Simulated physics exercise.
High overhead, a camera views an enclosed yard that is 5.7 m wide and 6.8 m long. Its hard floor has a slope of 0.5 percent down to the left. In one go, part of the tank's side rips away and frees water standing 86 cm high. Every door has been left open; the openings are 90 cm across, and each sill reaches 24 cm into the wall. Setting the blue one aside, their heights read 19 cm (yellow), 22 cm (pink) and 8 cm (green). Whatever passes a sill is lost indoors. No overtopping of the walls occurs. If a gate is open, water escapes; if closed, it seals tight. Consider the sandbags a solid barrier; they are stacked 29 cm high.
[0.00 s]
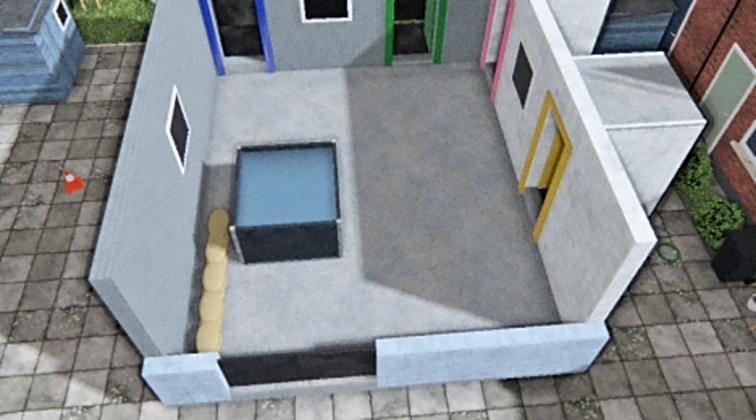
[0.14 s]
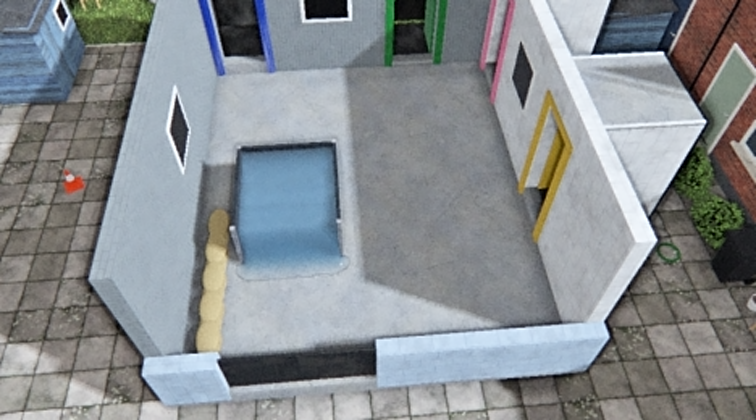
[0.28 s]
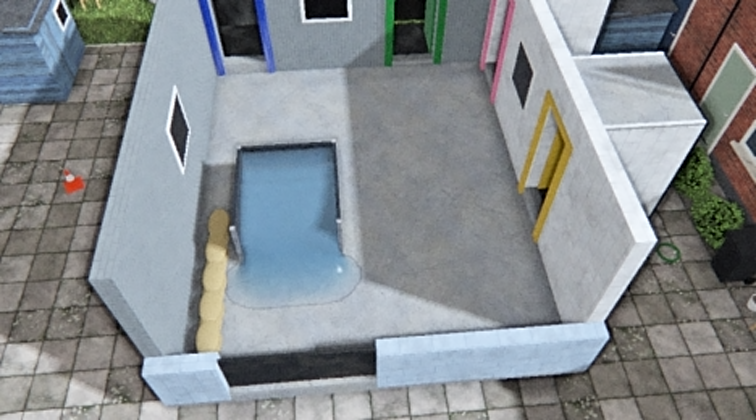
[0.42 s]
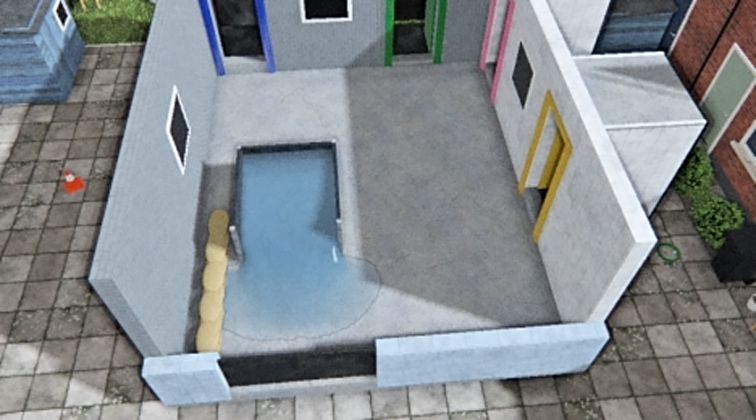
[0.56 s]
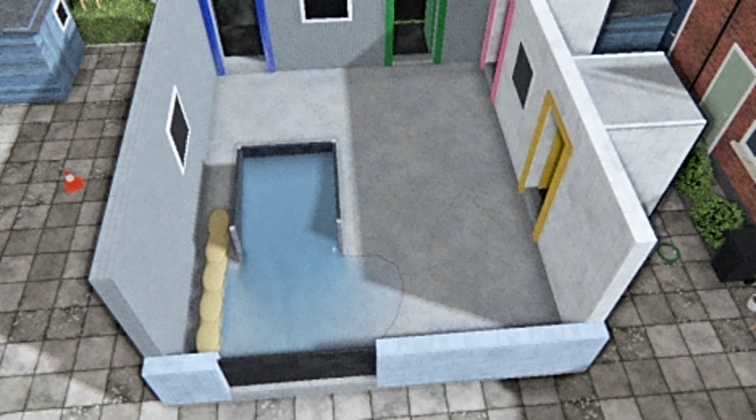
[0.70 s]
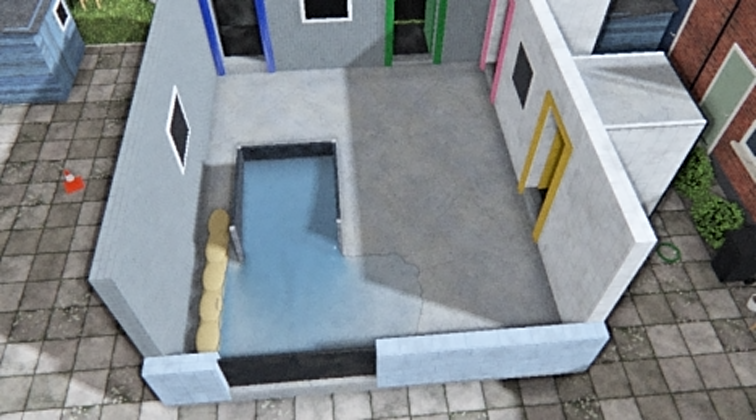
The clip opens on an overhead view of a walled yard with a tank of still blue water beside a row of sandbags. The tank's near side gives way and water pours onto the floor, spreading toward the low front wall and then rightward in a thin, widening sheet.
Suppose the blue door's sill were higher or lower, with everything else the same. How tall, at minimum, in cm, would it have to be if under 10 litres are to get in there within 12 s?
It would need to be about 11.5 cm tall.
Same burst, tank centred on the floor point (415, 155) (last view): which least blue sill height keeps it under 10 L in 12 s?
Then roughly 13.0 cm.
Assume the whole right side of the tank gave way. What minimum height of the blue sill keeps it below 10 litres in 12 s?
Close to 8.5 cm at the least.
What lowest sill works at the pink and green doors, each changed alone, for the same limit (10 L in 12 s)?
About 7.5 cm at pink and about 10.5 cm at green.
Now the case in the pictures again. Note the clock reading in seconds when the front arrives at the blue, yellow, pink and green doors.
Blue 3.2 s, yellow 2.6 s, pink 4.0 s, green 5.0 s.
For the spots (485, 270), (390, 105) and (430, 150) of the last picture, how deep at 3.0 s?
The three readings, in order, are 5, 0 and 0 cm.
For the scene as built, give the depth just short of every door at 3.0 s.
In cm: Blue 0, yellow 11, pink 0, green 0.
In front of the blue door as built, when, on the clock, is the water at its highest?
Around 5.0 seconds.
After 1.4 s water covers 20 % of the floor, deepest (62 cm) near (182, 381); it has not reached the blue door.
After 3.0 s water covers 45 % of the floor, deepest (30 cm) near (563, 348); it has not reached the blue door.
After 12.0 s water covers 95 % of the floor, deepest (14 cm) near (200, 229); 11 cm at the blue door, 0 litres in over its 26 cm sill.
At the blue door as built, the water arrived by 3.2 s and peaked near 14 cm at 5.0 s.
Run again over the same 12 s with other heights there, 16 litres in over 10.5 cm, 6 litres over 12.5 cm. The limit of 10 litres is kept from about 11.5 cm up.
